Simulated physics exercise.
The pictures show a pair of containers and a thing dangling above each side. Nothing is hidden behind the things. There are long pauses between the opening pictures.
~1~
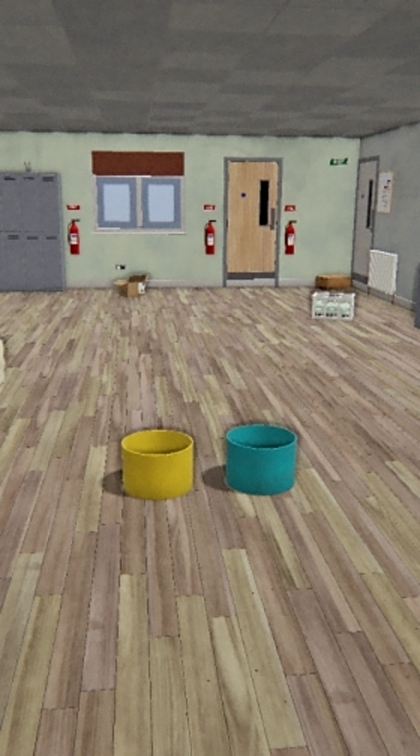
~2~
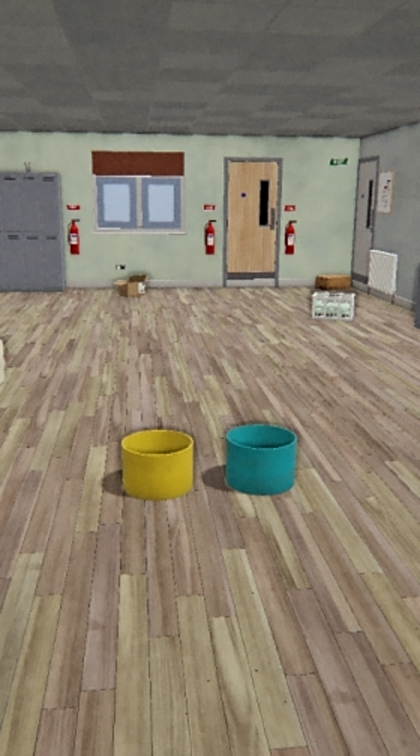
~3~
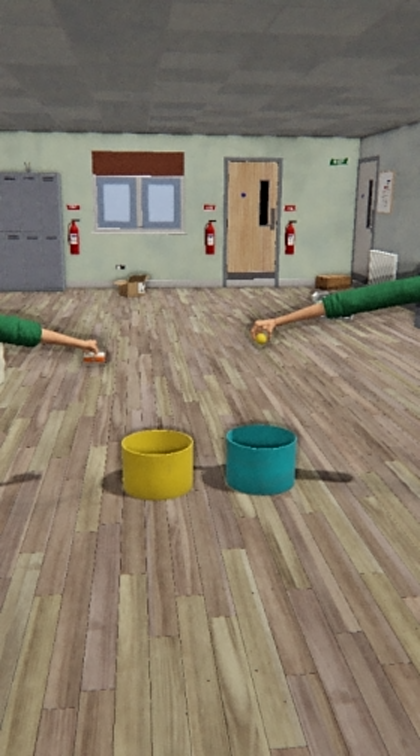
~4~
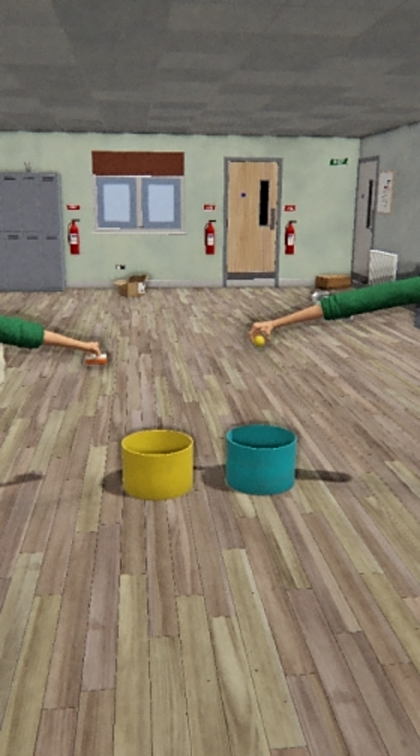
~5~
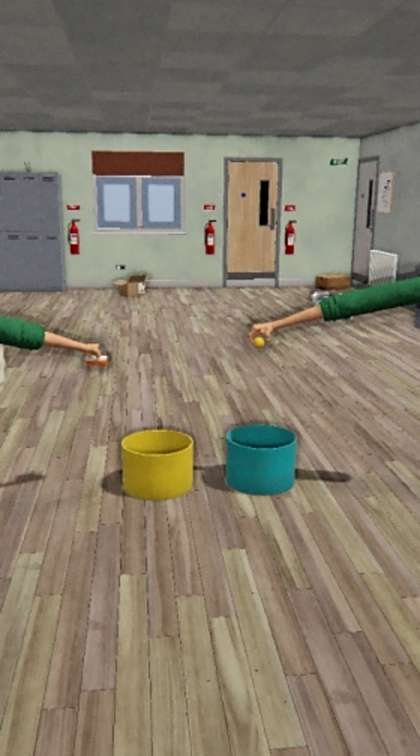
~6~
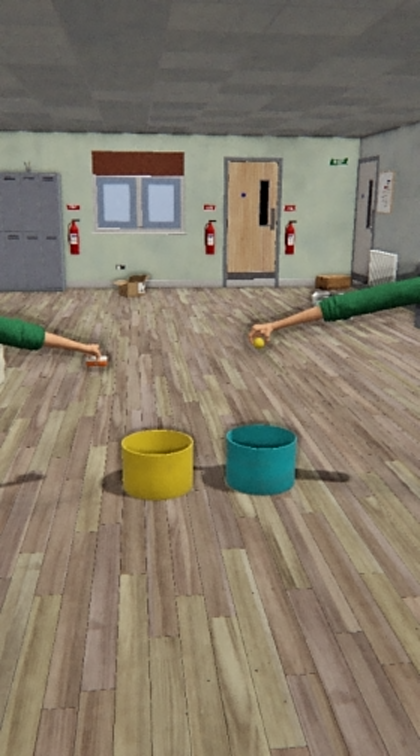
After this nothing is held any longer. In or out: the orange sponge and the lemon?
In the end the orange sponge ends up outside, the lemon drops into the container.
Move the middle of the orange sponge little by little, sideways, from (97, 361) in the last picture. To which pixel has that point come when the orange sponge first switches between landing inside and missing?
Near (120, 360).
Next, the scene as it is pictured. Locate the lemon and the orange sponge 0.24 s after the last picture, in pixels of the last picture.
About (258, 382), and the other about (98, 400).
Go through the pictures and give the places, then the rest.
The first picture shows right bucket (261, 459).
The second picture shows left bucket (158, 464).
The third picture shows still on the way; orange sponge (94, 357); right bucket (261, 459).
The fourth picture shows still on the way; lemon (259, 341); left bucket (158, 464).
The fifth picture shows still on the way; orange sponge (97, 361); right bucket (261, 459).
The sixth picture shows in place, still held; orange sponge (97, 361); lemon (259, 343); left bucket (158, 464).
Then, 0.24 s after the last picture, orange sponge falling near (98, 400); lemon falling near (258, 382).
At rest, the orange sponge misses, near (101, 484); the lemon lands inside, near (255, 475).
